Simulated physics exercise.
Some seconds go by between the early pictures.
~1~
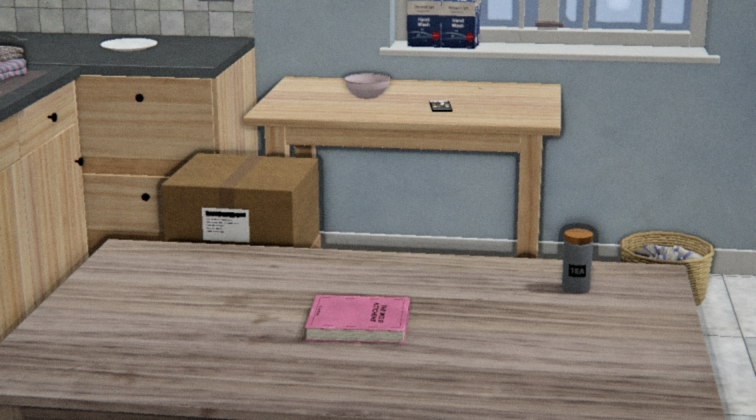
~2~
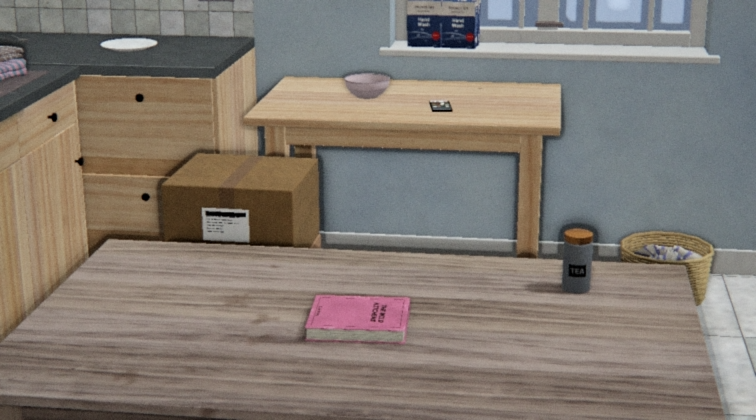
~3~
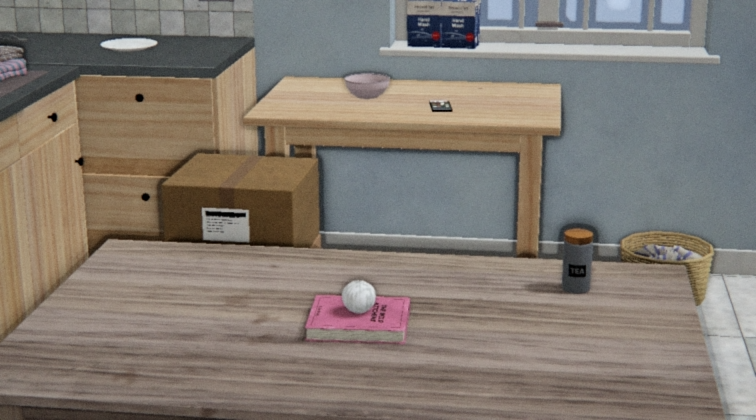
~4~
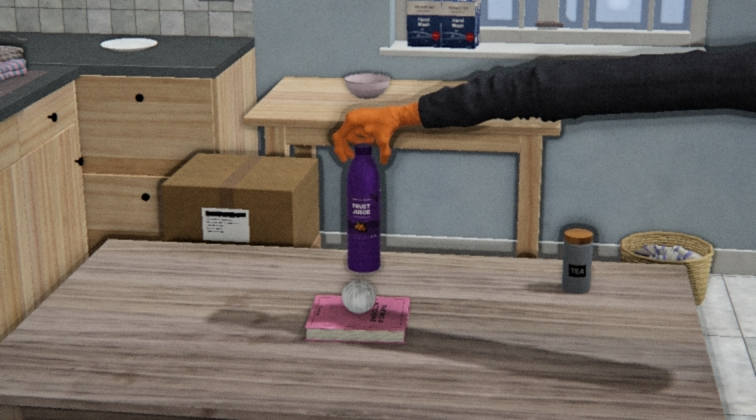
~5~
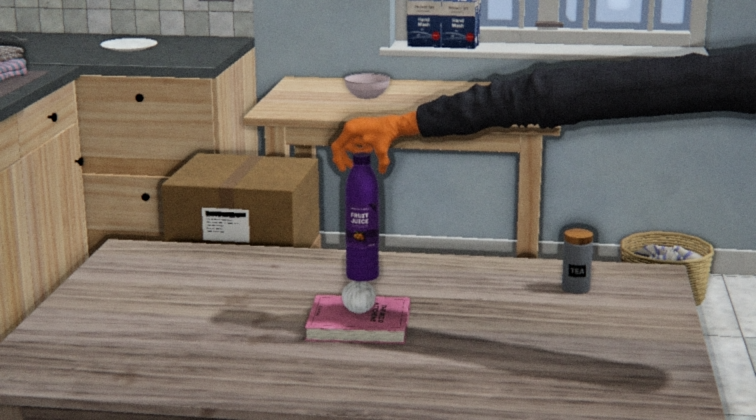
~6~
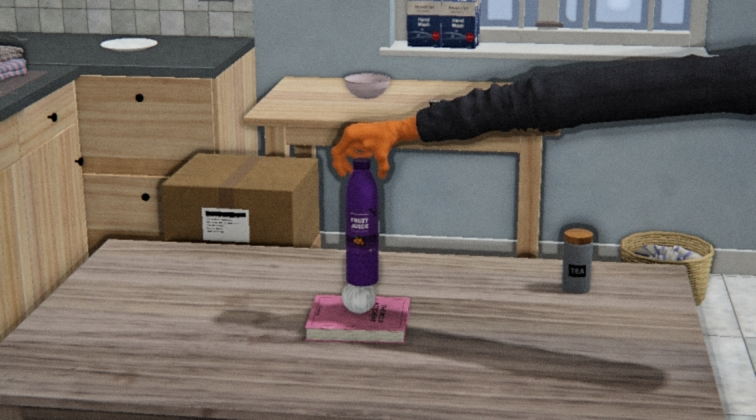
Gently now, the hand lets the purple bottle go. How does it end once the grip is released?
The pile is unstable.
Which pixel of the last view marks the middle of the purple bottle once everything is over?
It ends near (471, 305).
Then, 0.50 s past the last view, purple bottle rocked 39° from its first pose near (399, 234).
Then, 0.70 s past the last view, purple bottle now fallen.
Then, 1.10 s past the last view, nothing new.
Finally, fallen, purple bottle; the other 3 still in place. Final places as the last picture's camera would see them, purple bottle near (471, 305). The pile comes apart.
